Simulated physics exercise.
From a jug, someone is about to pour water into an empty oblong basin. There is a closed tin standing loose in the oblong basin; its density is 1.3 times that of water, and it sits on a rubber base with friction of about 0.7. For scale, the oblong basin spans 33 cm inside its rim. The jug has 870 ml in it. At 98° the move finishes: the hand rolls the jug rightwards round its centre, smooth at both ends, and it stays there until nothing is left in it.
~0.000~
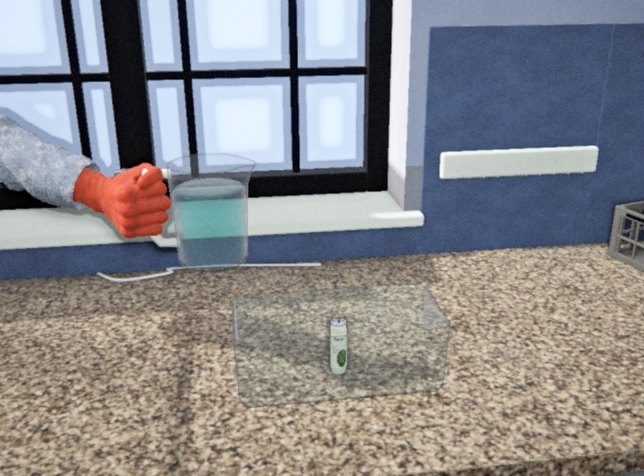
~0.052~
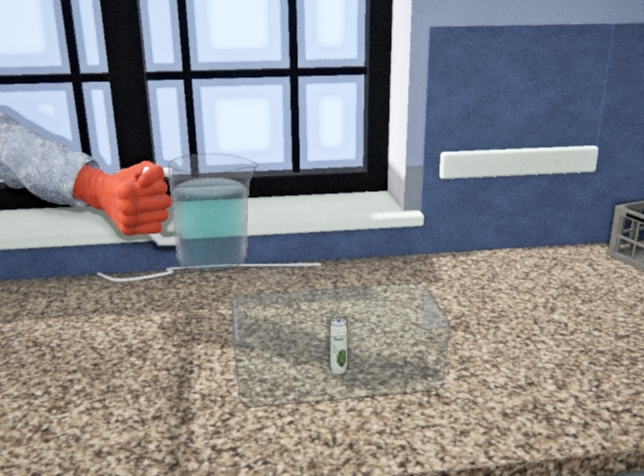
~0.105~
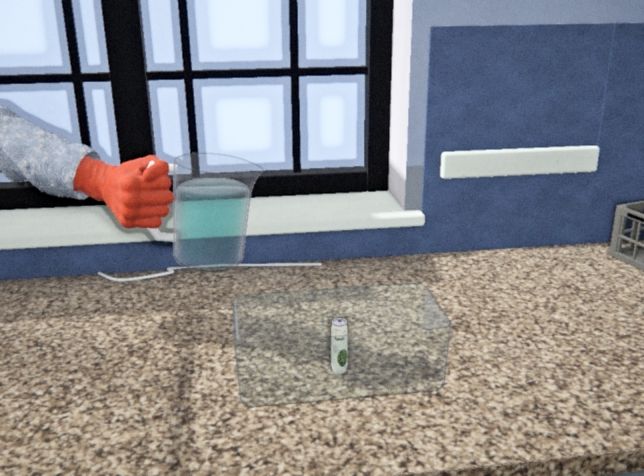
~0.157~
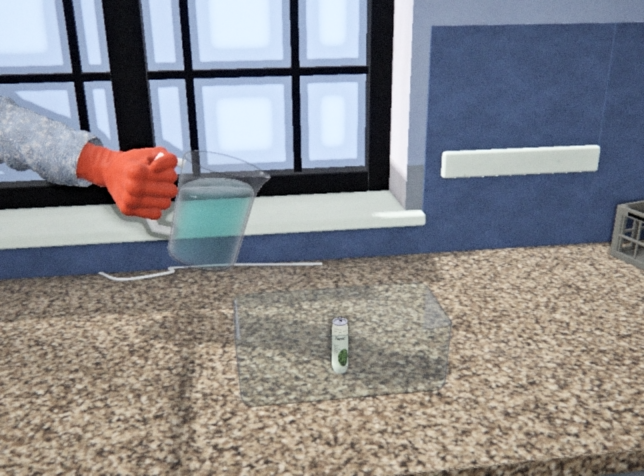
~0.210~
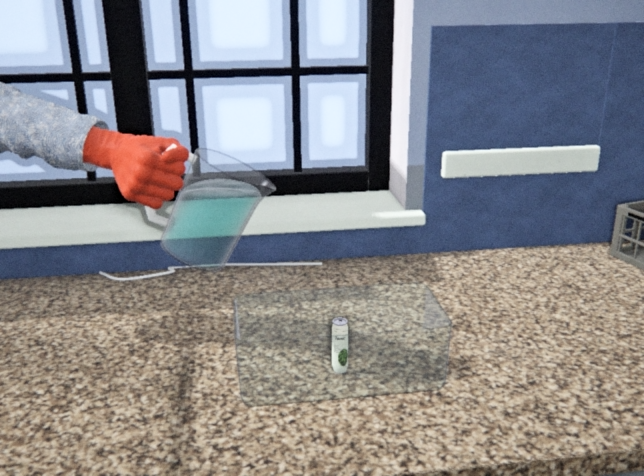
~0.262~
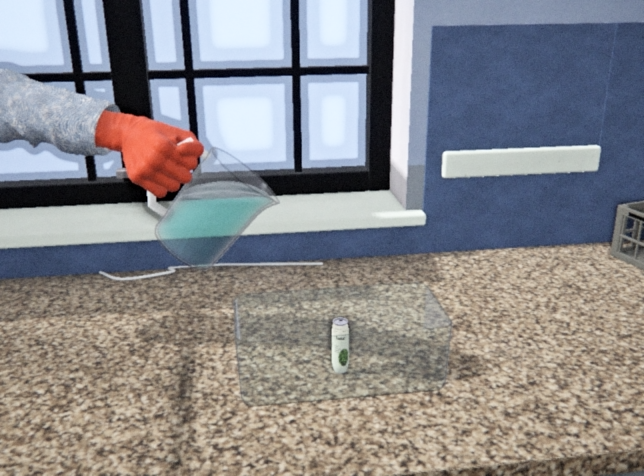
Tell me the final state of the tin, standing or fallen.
Odds are it is tipped over.
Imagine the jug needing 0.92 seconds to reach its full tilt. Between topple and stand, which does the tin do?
The tin falls.
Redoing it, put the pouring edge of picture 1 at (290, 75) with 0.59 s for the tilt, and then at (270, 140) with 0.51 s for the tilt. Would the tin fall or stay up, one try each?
Run one: It does not tip. Run two: It tumbles.
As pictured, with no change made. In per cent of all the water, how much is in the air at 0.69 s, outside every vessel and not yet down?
Close to 24 per cent.
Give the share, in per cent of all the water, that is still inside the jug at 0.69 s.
Roughly 30 per cent.
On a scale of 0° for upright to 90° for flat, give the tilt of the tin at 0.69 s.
Roughly 20°.
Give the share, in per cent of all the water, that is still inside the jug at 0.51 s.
Close to 68 percent of the liquid remains at that time.
After 0.51 s the tilt is 94° and 68 per cent is still to pour; the tin stands where it began.
After 0.69 s the tilt is 98° and 29 per cent is still to pour; the tin leans 22°.
After 0.88 s the tilt is 98° and 11 per cent is still to pour; the tin lies on its side.
After 1.09 s the tilt is 98° and 3 per cent is still to pour; the tin lies on its side.
In the end the tin lies on its side.
